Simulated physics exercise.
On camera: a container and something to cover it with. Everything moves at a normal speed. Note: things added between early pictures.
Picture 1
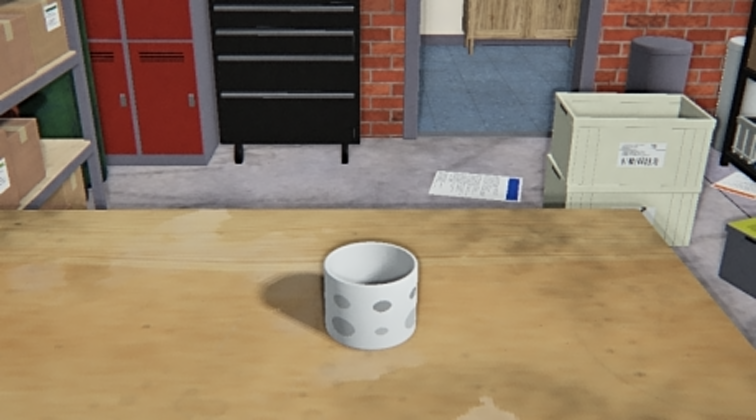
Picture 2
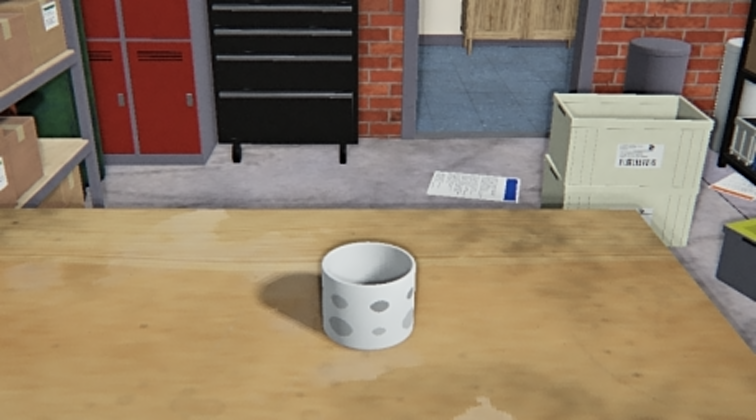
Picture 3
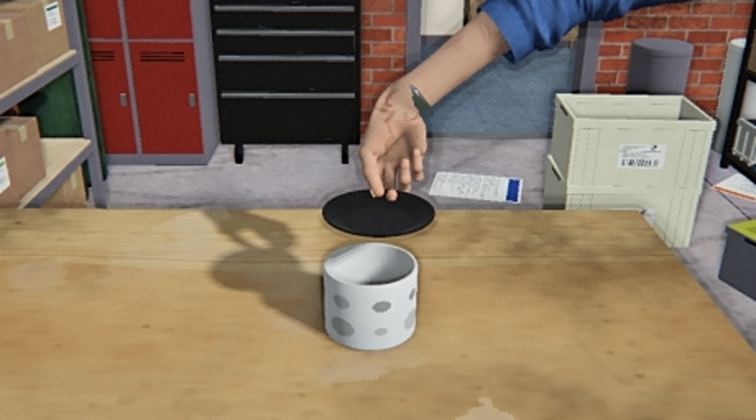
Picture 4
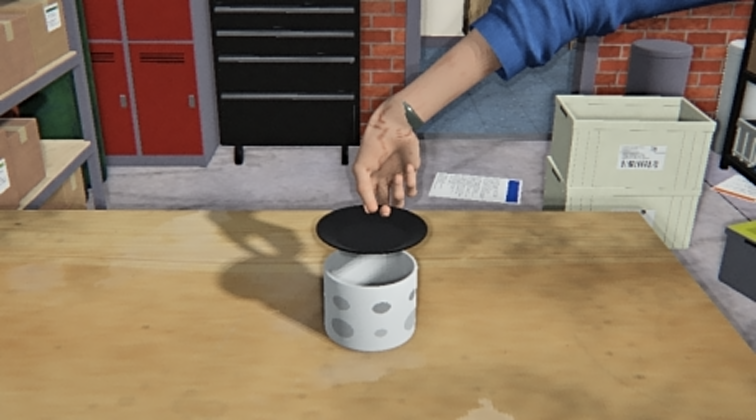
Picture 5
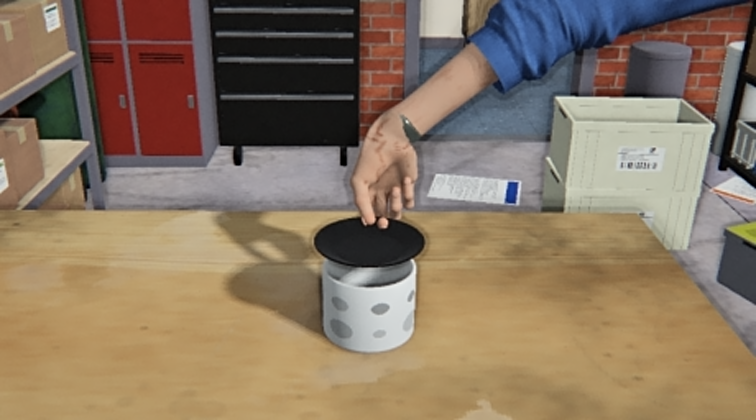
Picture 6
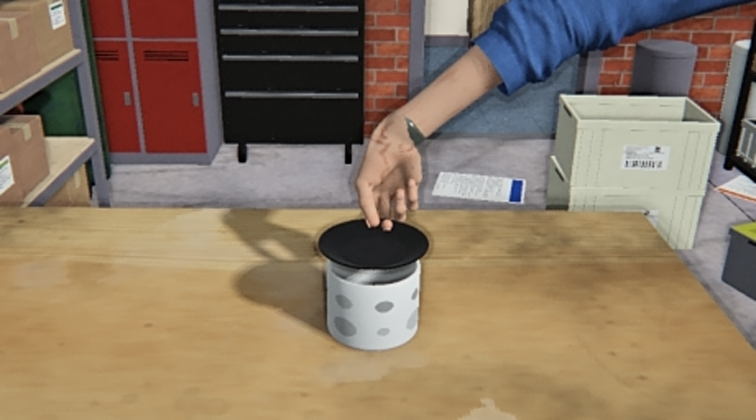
In the video, a white cup with gray spots sits on a wooden table, and a hand in a blue sleeve brings in a flat black disc from above, lowers it onto the cup's rim, and keeps holding it.
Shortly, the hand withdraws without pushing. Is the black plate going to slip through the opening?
No, it stays on top.
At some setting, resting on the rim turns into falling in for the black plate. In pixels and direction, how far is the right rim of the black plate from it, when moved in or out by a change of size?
Shift: 12 px, leftward.
Then, 0.10 s later than the last frame, black plate sitting on the rim near (373, 258).
Then, 0.28 s later than the last frame, black plate sitting on the rim near (373, 257).
When it is over, the black plate works as a lid, near (373, 257).
